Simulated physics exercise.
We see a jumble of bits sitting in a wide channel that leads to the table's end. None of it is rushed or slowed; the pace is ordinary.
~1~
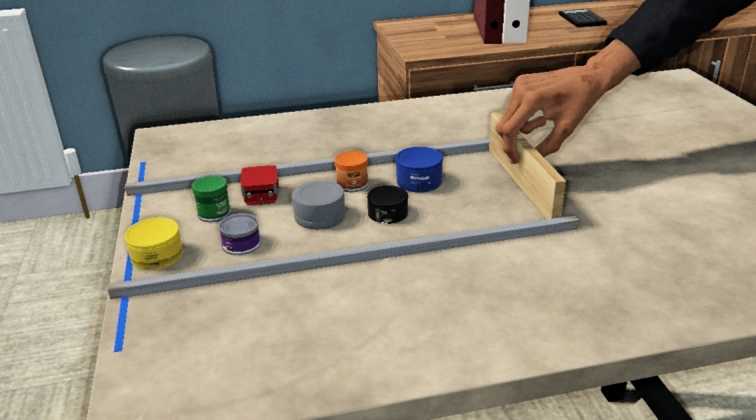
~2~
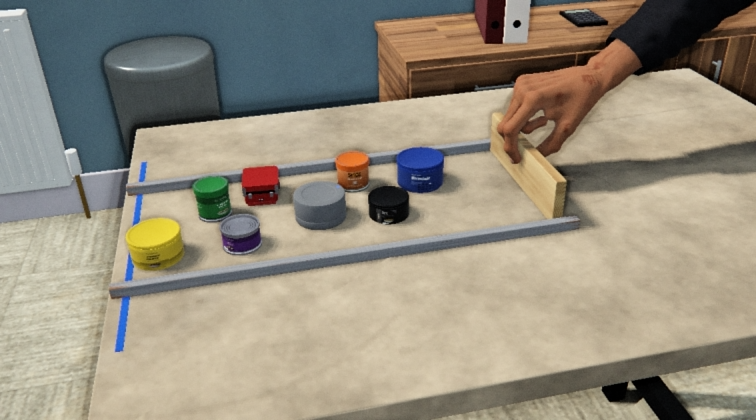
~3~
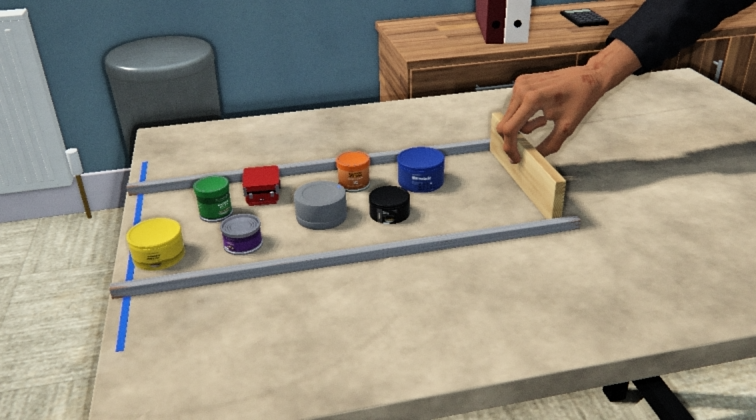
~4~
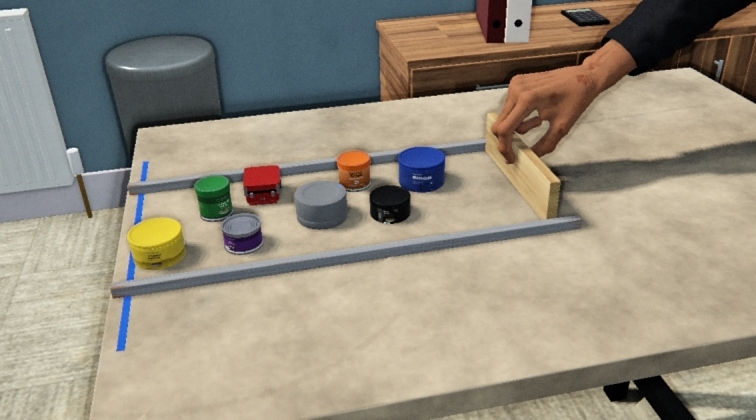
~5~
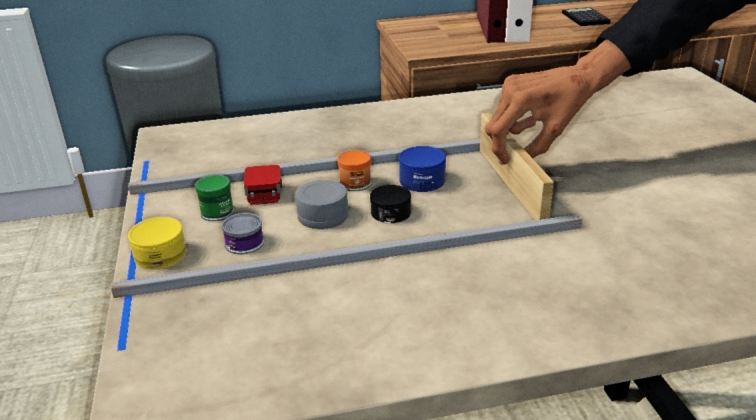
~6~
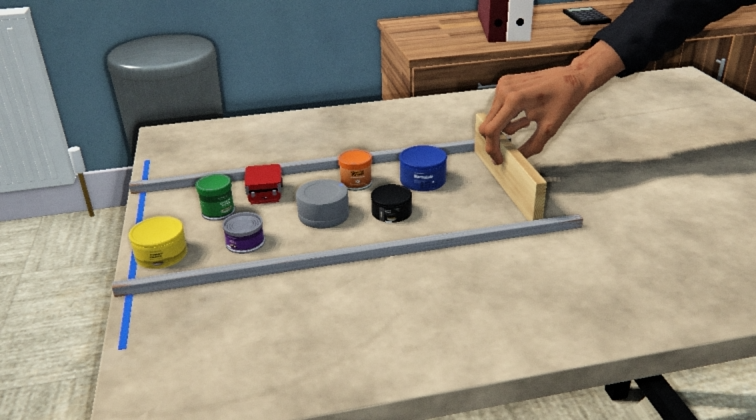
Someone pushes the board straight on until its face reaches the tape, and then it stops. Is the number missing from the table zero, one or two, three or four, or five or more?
It is five or more.
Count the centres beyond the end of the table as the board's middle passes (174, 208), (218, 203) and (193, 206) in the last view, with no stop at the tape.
Place by place: 4, 0 and 1.
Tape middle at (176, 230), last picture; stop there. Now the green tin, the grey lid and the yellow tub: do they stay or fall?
Taking them in turn, the green tin tips off, the grey lid tips off, the yellow tub tips off.
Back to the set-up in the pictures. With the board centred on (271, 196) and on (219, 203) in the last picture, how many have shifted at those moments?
7 by the first point, 8 by the second.
A little later, none off yet; yellow tub at rest near (159, 242); green tin at rest near (216, 197); purple pot at rest near (244, 233).
Next, none off yet; yellow tub at rest near (159, 242); green tin moving near (210, 198); purple pot shifted a little near (231, 242).
Later still, none off yet; yellow tub shifted about its own width near (121, 259); green tin shifted well along near (122, 208); purple pot shifted well along near (185, 259).
When it is over, the number that fall off is five or more; down, blue tub, black tub, orange pot, grey lid, red case, purple pot, green tin and yellow tub.
